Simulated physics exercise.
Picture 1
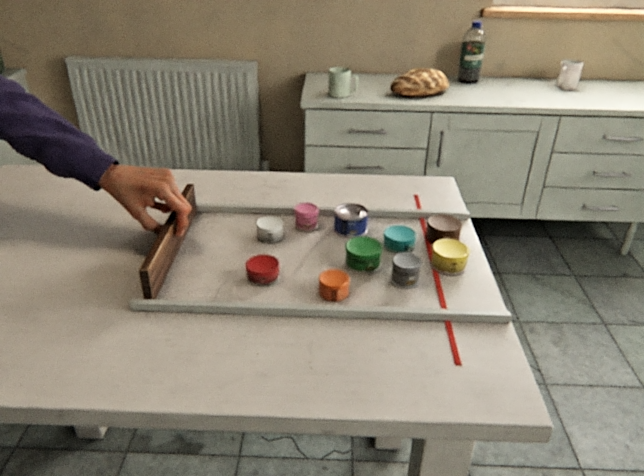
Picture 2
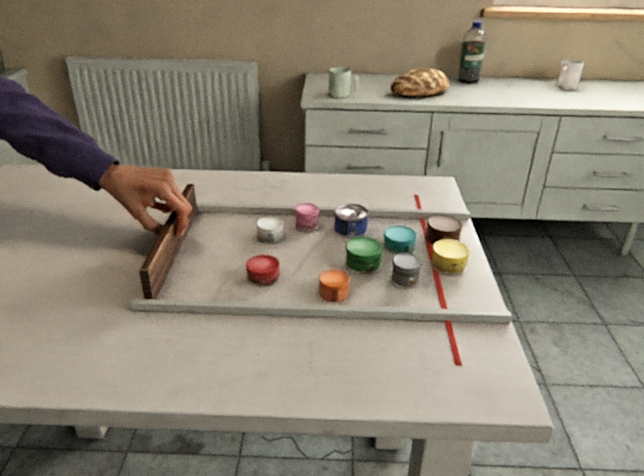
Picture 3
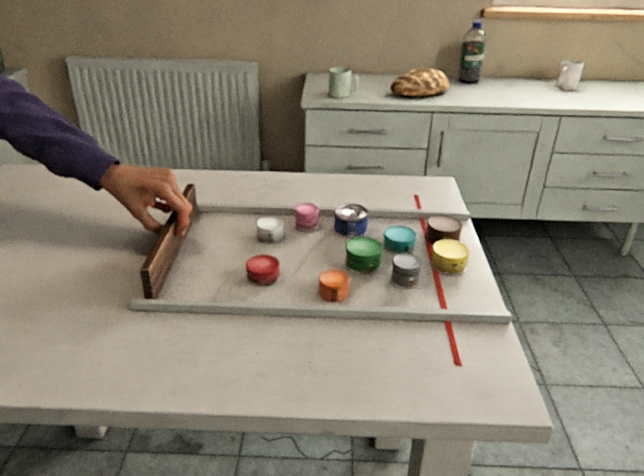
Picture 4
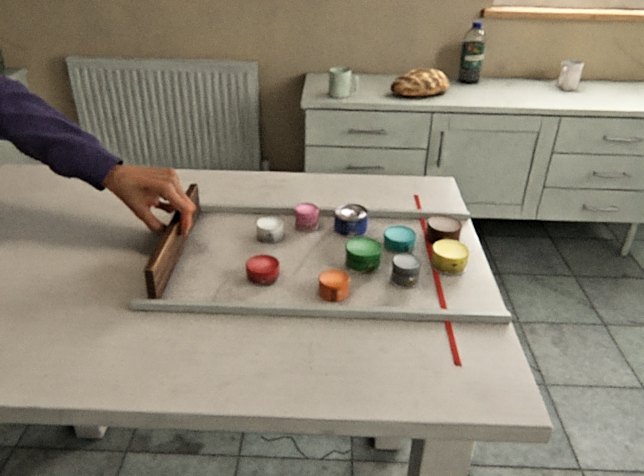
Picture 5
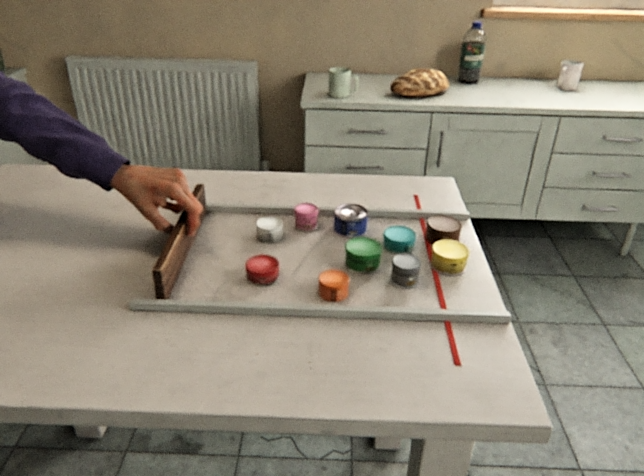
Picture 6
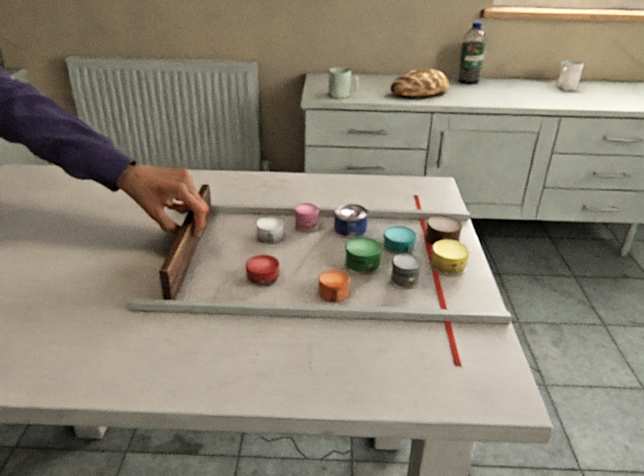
A hand in a purple sleeve grips a dark wooden board standing at the left end of a shallow tray on a pale table, seen from slightly above in a kitchen. Red, white, pink, orange, blue, green, turquoise, grey, brown and yellow tubs sit to its right, the last two by a red tape line. The hand slides the board slightly rightward, while the tubs and camera stay still.
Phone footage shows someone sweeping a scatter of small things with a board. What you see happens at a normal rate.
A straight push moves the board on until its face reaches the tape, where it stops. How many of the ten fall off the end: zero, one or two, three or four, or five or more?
Most likely one of them, or two, will slide off.
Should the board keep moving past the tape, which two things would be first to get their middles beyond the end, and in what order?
The order is the brown tub, then the yellow tin.
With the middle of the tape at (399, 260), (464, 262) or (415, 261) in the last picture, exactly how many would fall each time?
In that order 0, 5 and 0.
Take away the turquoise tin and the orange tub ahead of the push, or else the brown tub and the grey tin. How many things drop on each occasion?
First 1, second 0.
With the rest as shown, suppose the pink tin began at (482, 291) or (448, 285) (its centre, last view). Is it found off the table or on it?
One after the other: It keeps its spot; it keeps its spot.
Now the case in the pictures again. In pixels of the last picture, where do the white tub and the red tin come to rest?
For the white tub it's (441, 236), and for the red tin it's (455, 276).
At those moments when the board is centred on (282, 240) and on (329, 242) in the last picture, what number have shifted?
Tally: First 2; then 6.
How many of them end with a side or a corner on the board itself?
Tally at the end: 5.
Soon after, none off yet; brown tub at rest near (444, 231); yellow tin at rest near (450, 258); turquoise tin at rest near (400, 240).
After that, none off yet; brown tub at rest near (444, 231); yellow tin at rest near (450, 258); turquoise tin moving near (406, 243).
In the end, the number that fall off is one or two; gone, brown tub.
